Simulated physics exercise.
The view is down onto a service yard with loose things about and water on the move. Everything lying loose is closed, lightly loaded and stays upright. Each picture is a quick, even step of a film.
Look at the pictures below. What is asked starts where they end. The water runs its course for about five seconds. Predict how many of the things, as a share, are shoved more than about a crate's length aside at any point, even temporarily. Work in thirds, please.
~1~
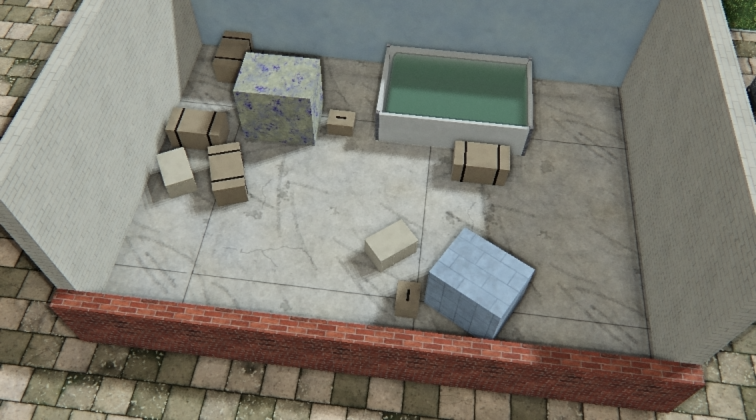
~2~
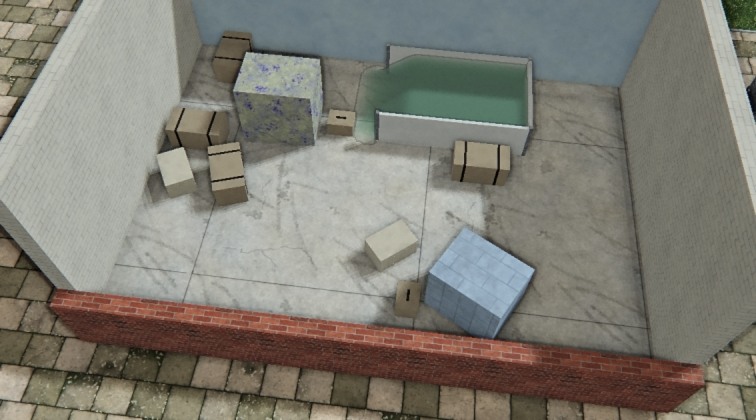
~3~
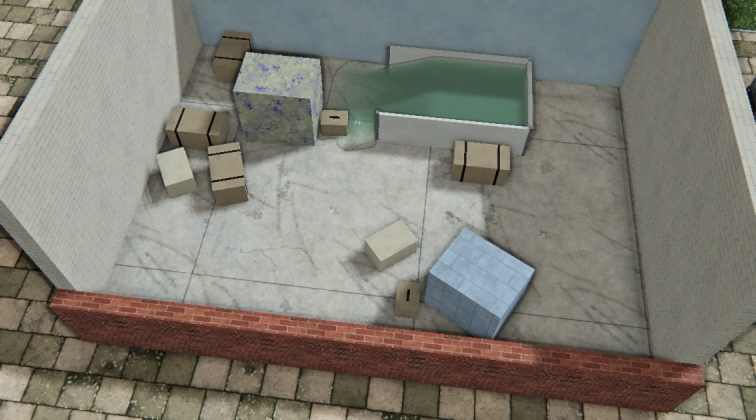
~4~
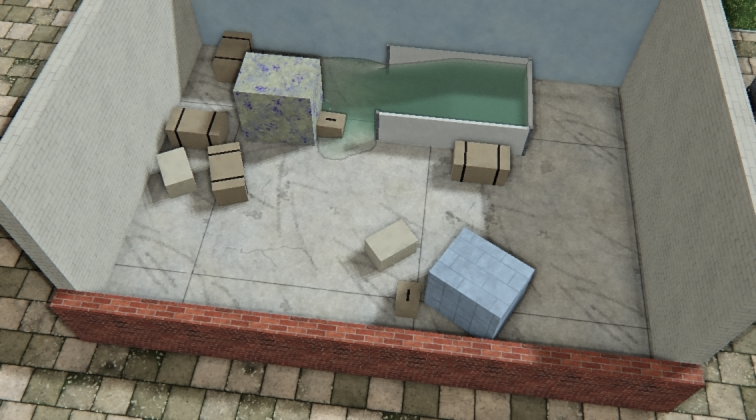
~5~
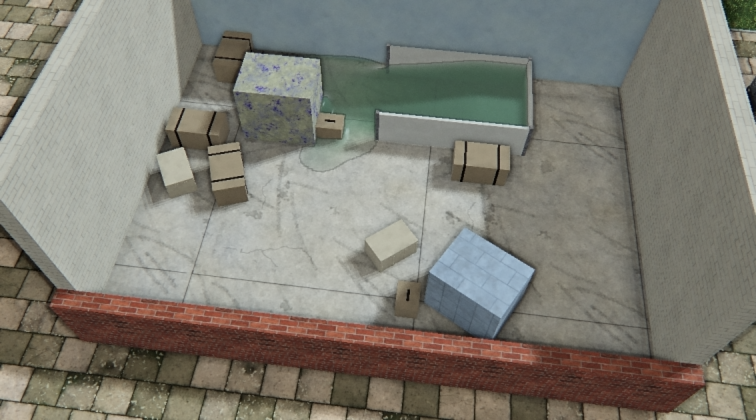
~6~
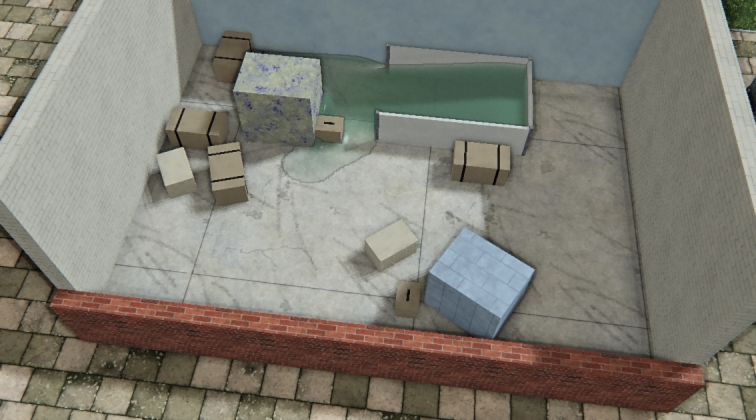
Band-wise it's the middle band, a third to two thirds.
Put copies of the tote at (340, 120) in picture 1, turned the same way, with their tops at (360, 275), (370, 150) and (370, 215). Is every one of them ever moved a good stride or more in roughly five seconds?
Taking them one at a time: Gets driven off, then remains close, then remains close.
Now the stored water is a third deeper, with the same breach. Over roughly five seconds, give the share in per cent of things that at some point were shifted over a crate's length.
60 per cent.
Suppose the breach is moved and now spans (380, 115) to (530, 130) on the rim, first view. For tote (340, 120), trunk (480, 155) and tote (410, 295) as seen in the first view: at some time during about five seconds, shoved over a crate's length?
Falls short, travels that far, travels that far.
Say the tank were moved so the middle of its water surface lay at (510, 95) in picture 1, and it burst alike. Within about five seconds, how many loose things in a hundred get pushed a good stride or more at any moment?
Close to 60 %.
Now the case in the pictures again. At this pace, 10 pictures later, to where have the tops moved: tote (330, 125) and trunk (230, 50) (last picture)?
Near (354, 241) and (194, 48).
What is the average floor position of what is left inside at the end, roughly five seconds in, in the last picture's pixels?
Mean position: Approx. (346, 266) px.
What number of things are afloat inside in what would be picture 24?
I count 3.
A moment on, 1 of 8 are well off their spots; 1 afloat.
Next, 2 of 8 are well off their spots; 1 afloat.
Later, 5 of 8 are well off their spots; 3 afloat.
In the end, 5 of 8 are well off their spots, and 5 have been at some point; 4 afloat.
